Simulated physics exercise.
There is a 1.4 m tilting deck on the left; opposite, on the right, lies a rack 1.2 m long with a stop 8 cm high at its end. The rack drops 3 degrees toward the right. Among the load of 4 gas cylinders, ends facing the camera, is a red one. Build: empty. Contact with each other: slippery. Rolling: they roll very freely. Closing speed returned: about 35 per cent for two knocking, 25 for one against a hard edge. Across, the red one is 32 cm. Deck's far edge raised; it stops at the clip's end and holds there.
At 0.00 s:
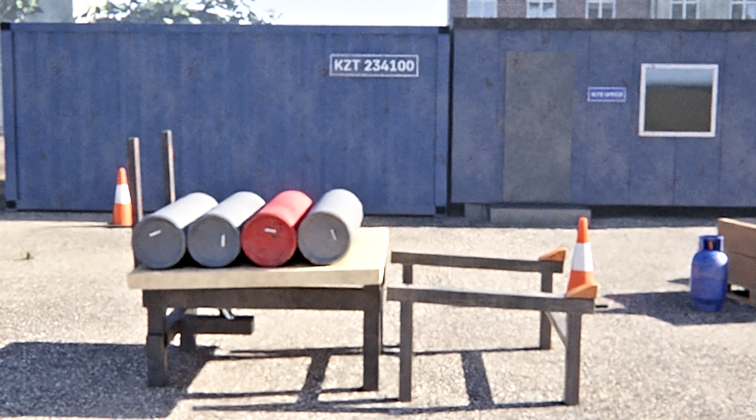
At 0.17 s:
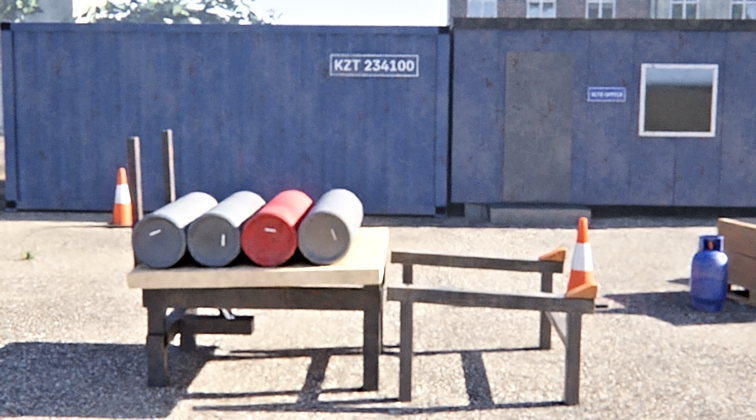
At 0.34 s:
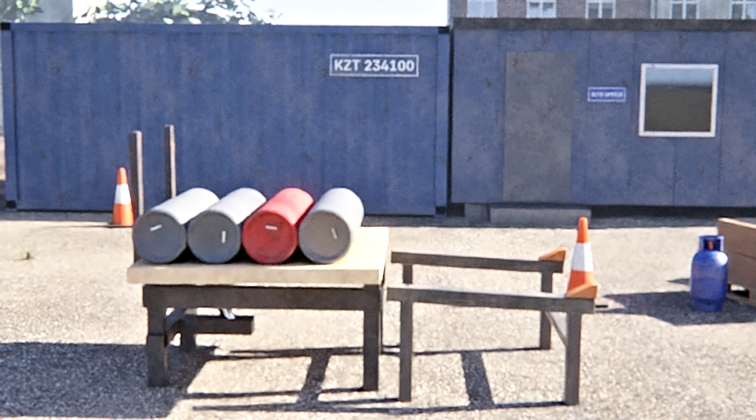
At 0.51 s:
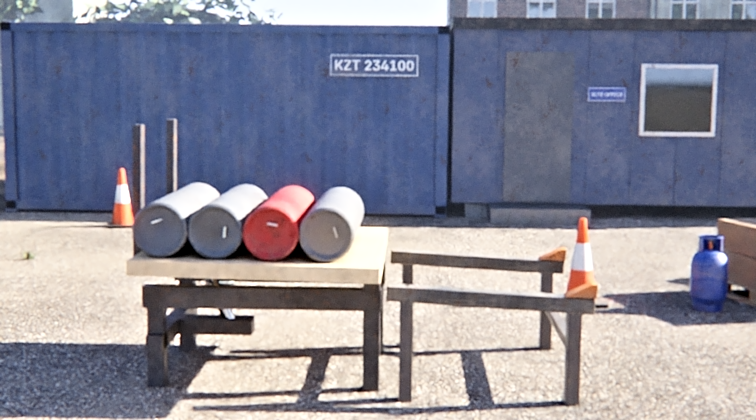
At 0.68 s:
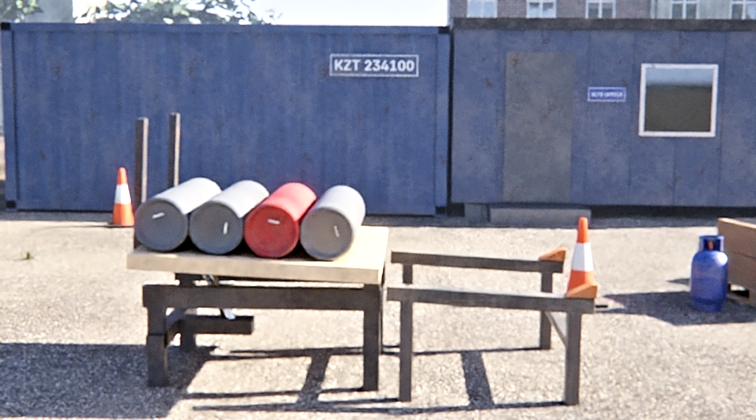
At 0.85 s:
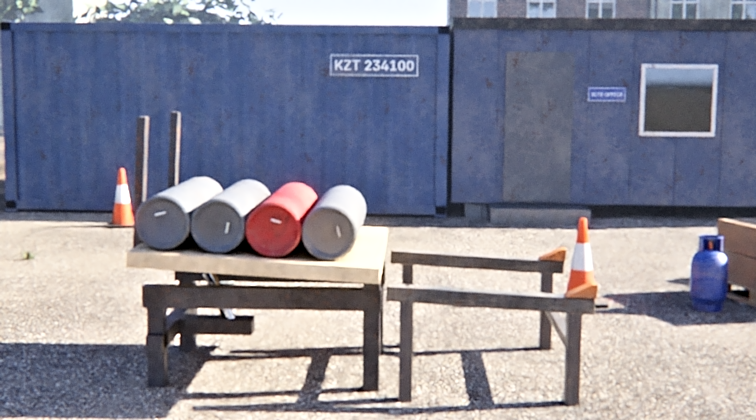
Four gas cylinders, one red, rest side by side as their deck tilts slightly rightward.
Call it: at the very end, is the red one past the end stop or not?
No, it is not.
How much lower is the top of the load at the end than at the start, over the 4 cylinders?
The top drops by around 10 cm.
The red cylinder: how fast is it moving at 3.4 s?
The speed is close to 0.8 m/s.
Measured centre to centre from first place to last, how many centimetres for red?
Shift - red 170.
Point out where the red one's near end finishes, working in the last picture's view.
(561, 269).
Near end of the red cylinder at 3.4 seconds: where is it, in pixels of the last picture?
Roughly at (423, 260).
After 3.4 s, red is on the rack, 100 cm from the rack's far end, rolling right; 0 past the stop so far.
At rest (6.9 s), red is on the rack, 20 cm from the rack's far end; 1 past the stop so far.
